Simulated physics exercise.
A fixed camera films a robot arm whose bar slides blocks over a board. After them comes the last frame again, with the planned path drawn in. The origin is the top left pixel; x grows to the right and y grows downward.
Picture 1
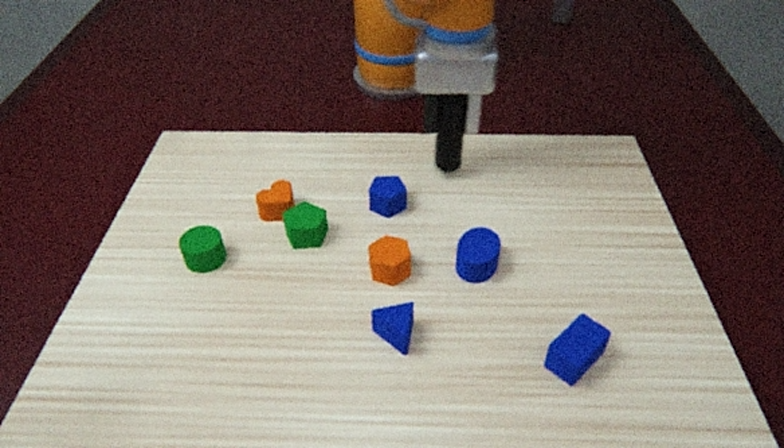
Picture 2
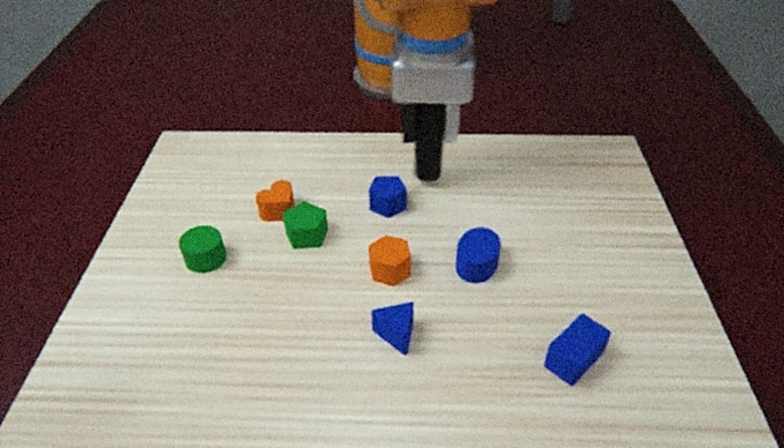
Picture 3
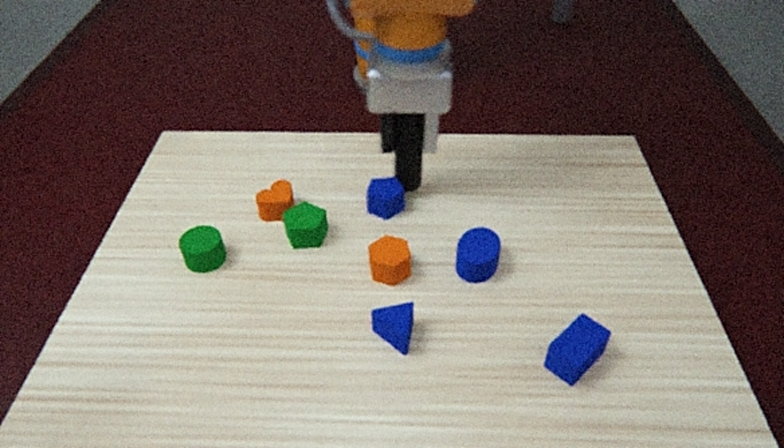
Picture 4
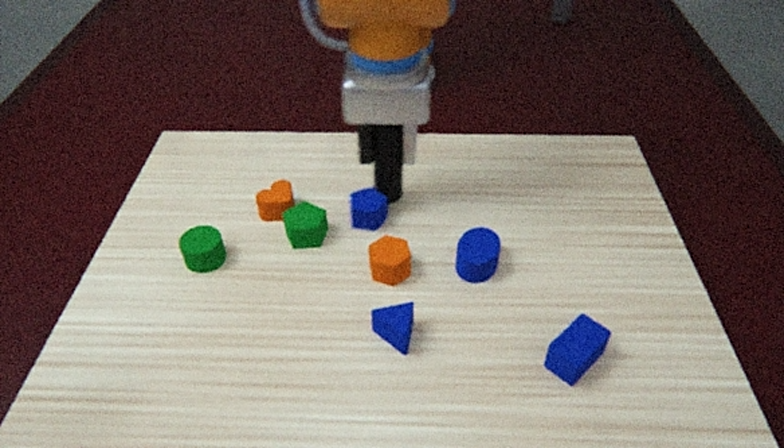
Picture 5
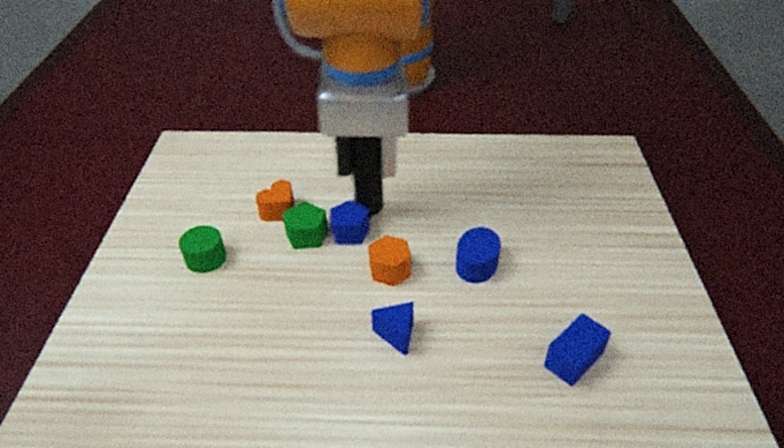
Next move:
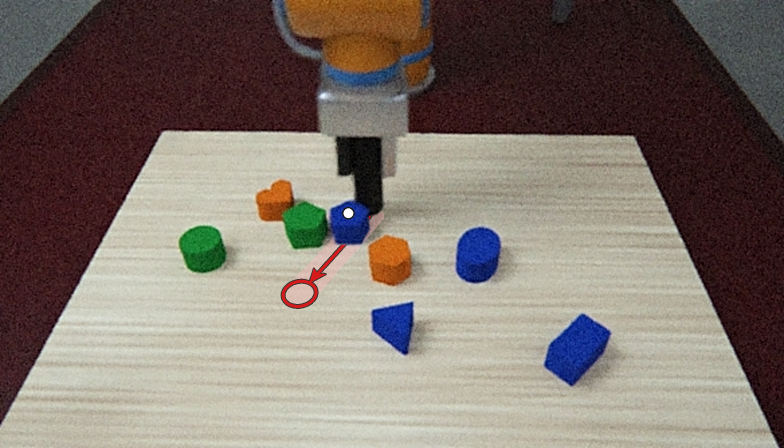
A robot arm moves in and pushes the blue pentagonal block left toward the viewer.
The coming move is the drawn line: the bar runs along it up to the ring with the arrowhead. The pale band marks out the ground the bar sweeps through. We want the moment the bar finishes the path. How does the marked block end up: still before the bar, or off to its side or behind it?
It sits in front of the bar.
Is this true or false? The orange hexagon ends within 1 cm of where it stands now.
The statement is correct.
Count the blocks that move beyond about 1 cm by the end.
A single block is moved.
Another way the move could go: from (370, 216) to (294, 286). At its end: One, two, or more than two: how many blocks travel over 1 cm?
1 block.
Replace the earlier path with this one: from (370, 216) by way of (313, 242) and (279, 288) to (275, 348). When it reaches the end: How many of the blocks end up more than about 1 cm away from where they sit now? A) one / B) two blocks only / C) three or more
Correct choice: B.
The drawn path runs from (370, 216) directly to (300, 294); the dot is on the blue pentagonal block.
The first path, step by step. One third of the way, bar (348, 232); green pentagonal block (300, 216); blue pentagonal block (327, 240).
Two thirds of the way, bar (324, 258); green pentagonal block (300, 216); blue pentagonal block (301, 268).
At the end, bar (298, 286); green pentagonal block (300, 216); blue pentagonal block (274, 298); orange hexagon not moved.
